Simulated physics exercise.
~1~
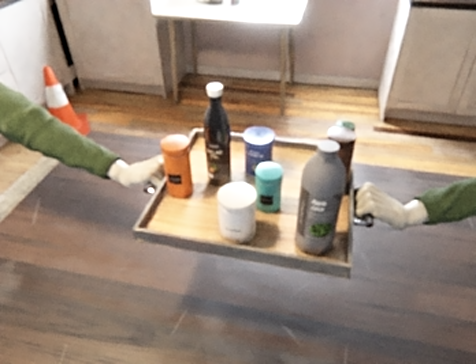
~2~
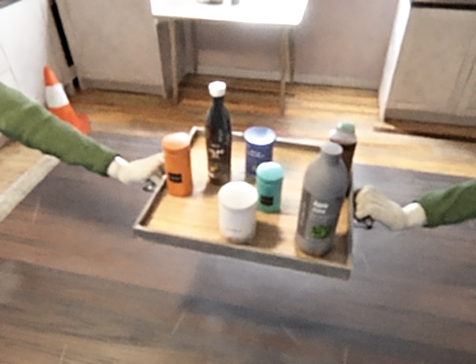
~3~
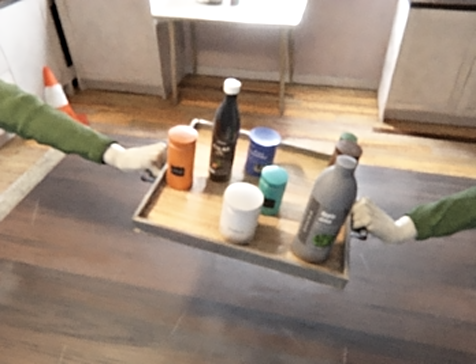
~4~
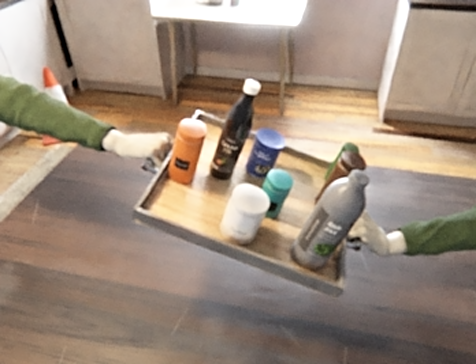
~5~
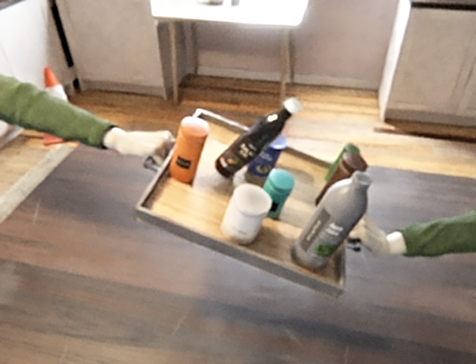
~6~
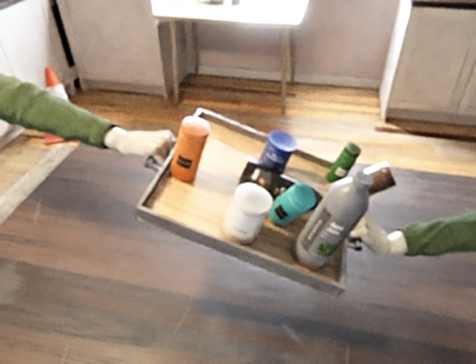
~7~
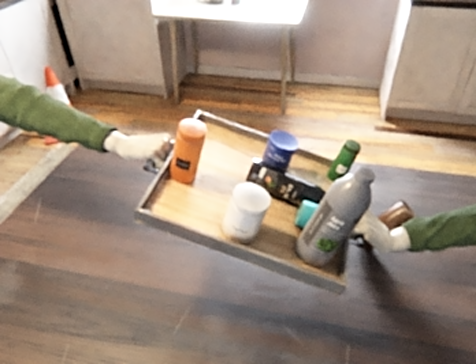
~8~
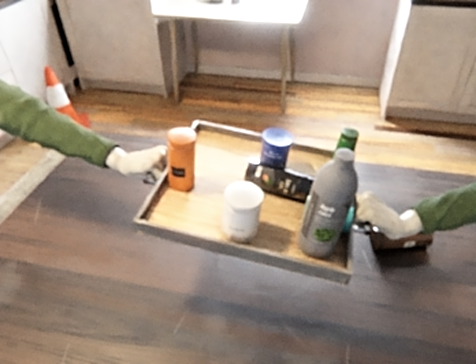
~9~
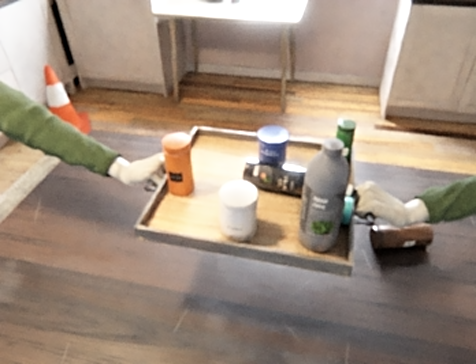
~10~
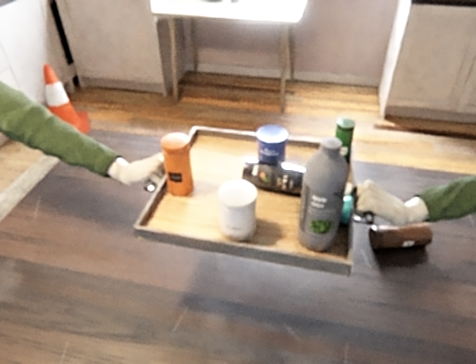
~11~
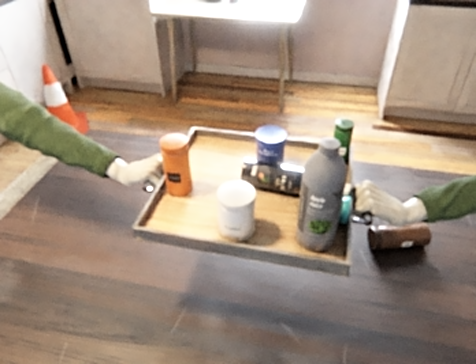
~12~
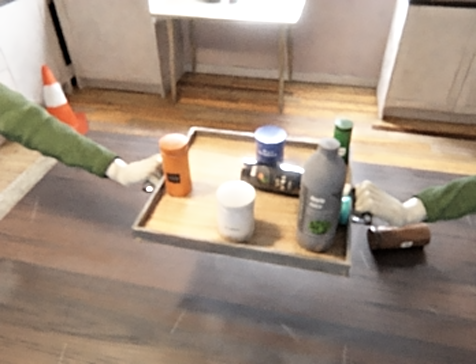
Two hands tipped a tray of bottles and jars down to the right, then levelled it; the black bottle and turquoise jar toppled onto their sides, and the brown jar fell off the right edge and ended lying on the table.
